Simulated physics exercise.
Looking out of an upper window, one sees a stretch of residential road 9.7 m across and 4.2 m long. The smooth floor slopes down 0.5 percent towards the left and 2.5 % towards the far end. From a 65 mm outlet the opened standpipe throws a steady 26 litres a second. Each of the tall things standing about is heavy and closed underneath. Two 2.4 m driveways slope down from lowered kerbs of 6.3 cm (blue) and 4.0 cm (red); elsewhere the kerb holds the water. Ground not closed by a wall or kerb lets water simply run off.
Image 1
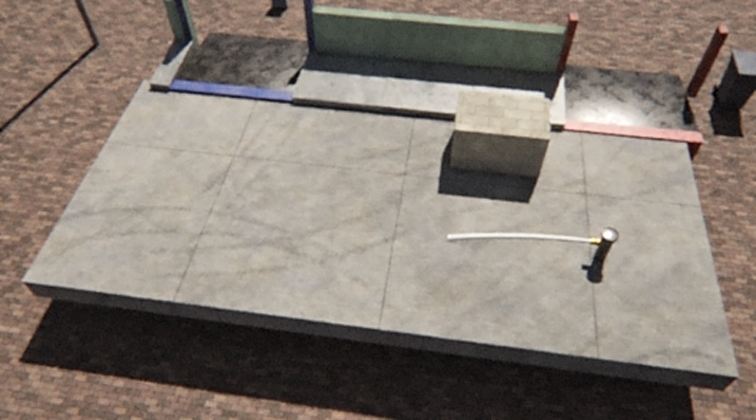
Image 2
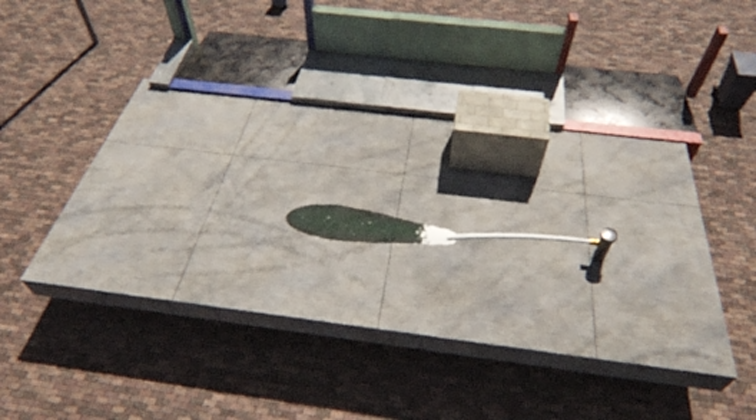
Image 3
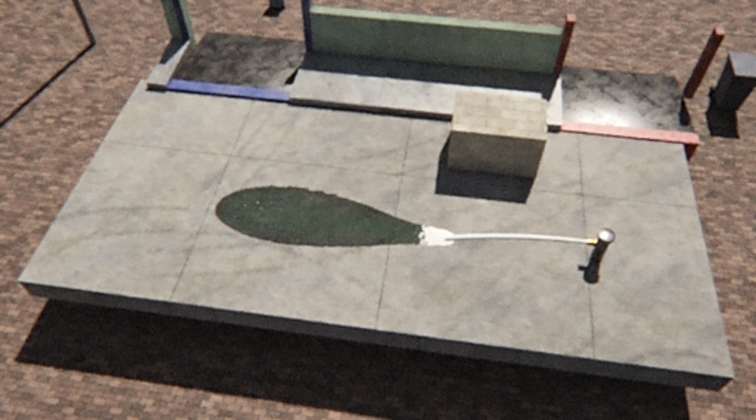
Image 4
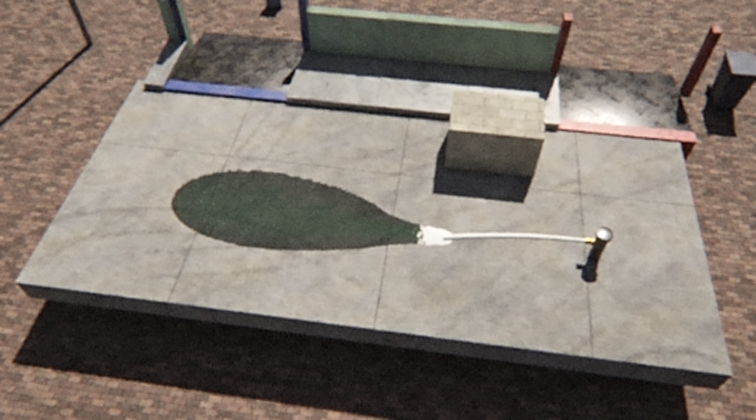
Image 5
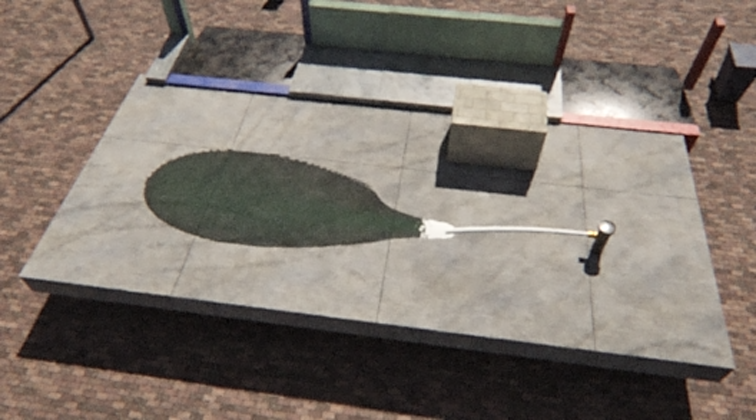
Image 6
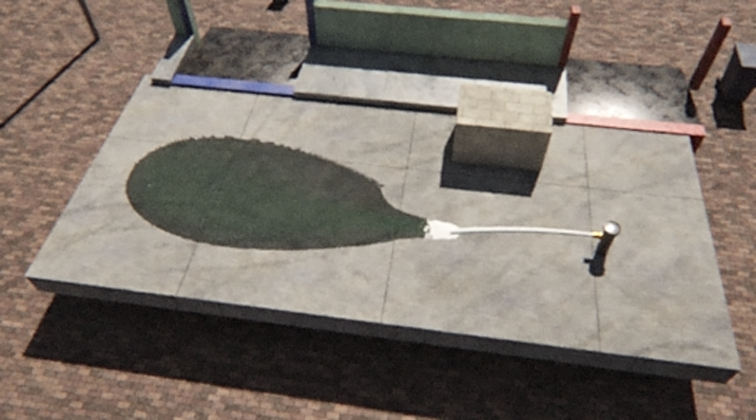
Water from a thin white jet out of a small spout on the right landed on the grey paved slab and spread leftward as a dark patch, growing longer and then wider into a large oval.
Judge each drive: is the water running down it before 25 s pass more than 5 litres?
The blue drive takes 5 litres or less. The red drive takes 5 litres or less.
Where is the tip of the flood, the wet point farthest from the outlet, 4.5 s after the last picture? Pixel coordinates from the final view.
You'll find it close to (151, 87) in the last picture.
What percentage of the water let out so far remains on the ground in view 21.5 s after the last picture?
I'd put it at around 44 per cent.
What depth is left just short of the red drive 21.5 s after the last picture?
About 0.0 centimetres.
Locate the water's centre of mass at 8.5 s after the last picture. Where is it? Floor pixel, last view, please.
Centre estimate: Near (227, 158).
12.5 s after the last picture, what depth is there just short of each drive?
Blue 4.0 cm, red 0.0 cm.
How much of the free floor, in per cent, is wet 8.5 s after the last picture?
Roughly 35 percent.
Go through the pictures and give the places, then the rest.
In the first frame, the jet has just started at (578, 241); the ground is still dry.
The second frame shows from the spout at (577, 241) the water has spread over 1.2 m2; its tip is at (292, 212), and it is 1.5 cm deep on average.
The third frame shows the jet leaves at (575, 242); the sheet reaches (224, 199), 5.9 m away, and wets 2.7 m2.
The fourth frame shows from the spout at (573, 240) the water has spread over 4.2 m2; its tip is at (182, 190), and it is 1.2 cm deep on average.
The fifth frame shows from the spout at (575, 234) the water has spread over 5.9 m2; its tip is at (159, 170), and it is 1.2 cm deep on average.
The sixth frame shows from the spout at (580, 235) the water has spread over 7.5 m2; its tip is at (138, 164), and it is 1.1 cm deep on average.
Then, 1.5 s after the last picture water covers 25 % of the floor and is deepest (2 cm) near (439, 233); blue drive not reached, red drive not reached.
Then, 4.5 s after the last picture water covers 30 % of the floor and is deepest (3 cm) near (160, 88); blue drive 2.4 cm at the lowered kerb, 0 L in, red drive not reached.
Then, 8.5 s after the last picture water covers 35 % of the floor and is deepest (4 cm) near (160, 88); blue drive 3.4 cm at the lowered kerb, 0 L in, red drive not reached.
Then, 12.5 s after the last picture water covers 35 % of the floor and is deepest (4 cm) near (160, 88); blue drive 3.8 cm at the lowered kerb, 0 L in, red drive not reached.
Then, 21.5 s after the last picture water covers 40 % of the floor and is deepest (4 cm) near (169, 88); blue drive 4.1 cm at the lowered kerb, 0 L in, red drive not reached.
